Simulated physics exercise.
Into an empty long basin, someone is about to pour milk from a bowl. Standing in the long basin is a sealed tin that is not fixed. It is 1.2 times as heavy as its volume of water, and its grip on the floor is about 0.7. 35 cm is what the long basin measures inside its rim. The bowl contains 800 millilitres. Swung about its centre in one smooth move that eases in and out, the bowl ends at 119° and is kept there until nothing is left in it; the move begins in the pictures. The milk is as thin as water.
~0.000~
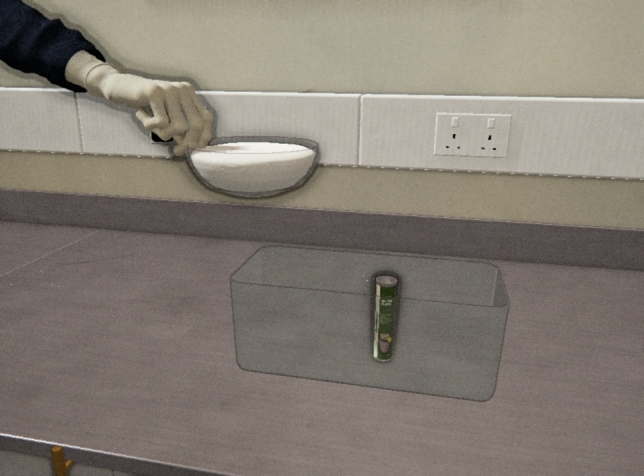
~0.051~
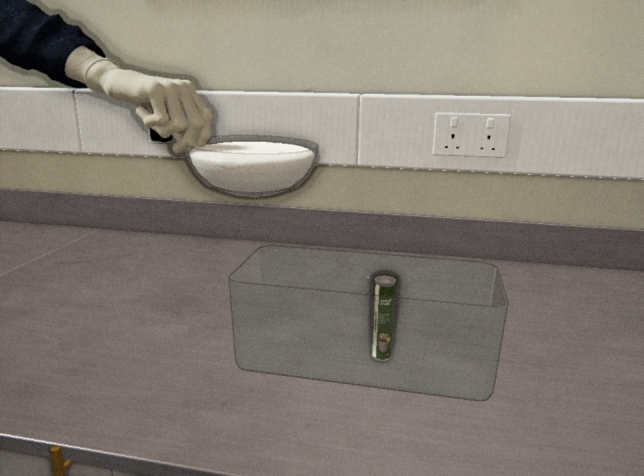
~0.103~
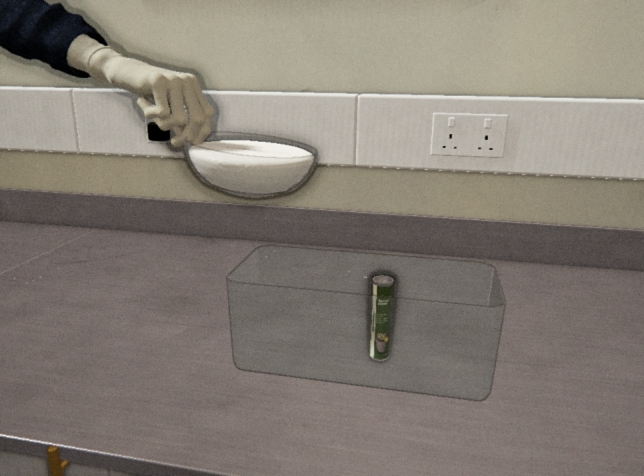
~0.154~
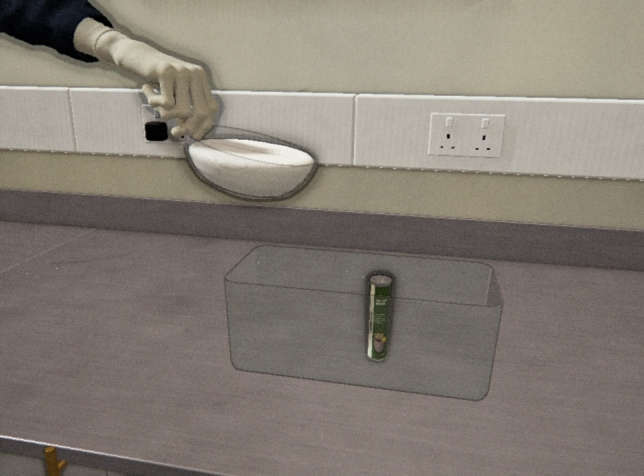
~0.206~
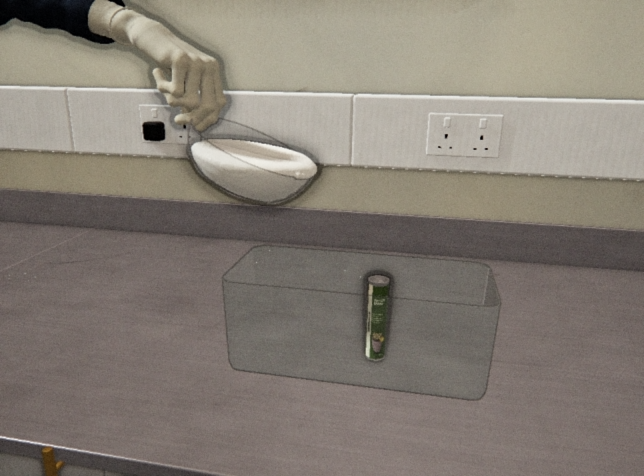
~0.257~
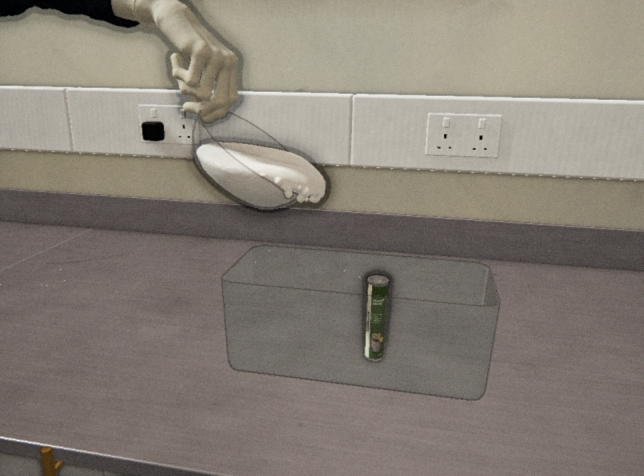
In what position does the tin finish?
It finishes knocked over.
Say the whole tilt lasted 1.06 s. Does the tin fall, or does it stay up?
Then it remains upright.
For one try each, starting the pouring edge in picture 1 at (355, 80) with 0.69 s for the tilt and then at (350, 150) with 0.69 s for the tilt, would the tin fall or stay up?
In the first try it remains standing; in the second it remains standing.
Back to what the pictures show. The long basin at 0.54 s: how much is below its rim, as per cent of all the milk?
Roughly 84 percent of it.
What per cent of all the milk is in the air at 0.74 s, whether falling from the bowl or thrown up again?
About 4 percent.
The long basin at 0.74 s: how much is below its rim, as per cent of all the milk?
Near 96 in a hundred.
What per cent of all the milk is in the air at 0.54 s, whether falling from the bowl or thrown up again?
Estimate: Some 14 % of the total.
Then, 0.54 s in, the tilt is 105° and 1 per cent is still to pour; the tin stands where it began.
Then, 0.74 s in, the tilt is 119° and 0 per cent is still to pour; the tin leans 14°.
Then, 0.96 s in, the tilt is 119° and 0 per cent is still to pour; the tin leans 5°.
Then, 1.19 s in, the tilt is 119° and 0 per cent is still to pour; the tin leans 25°.
Finally, the tin lies on its side.
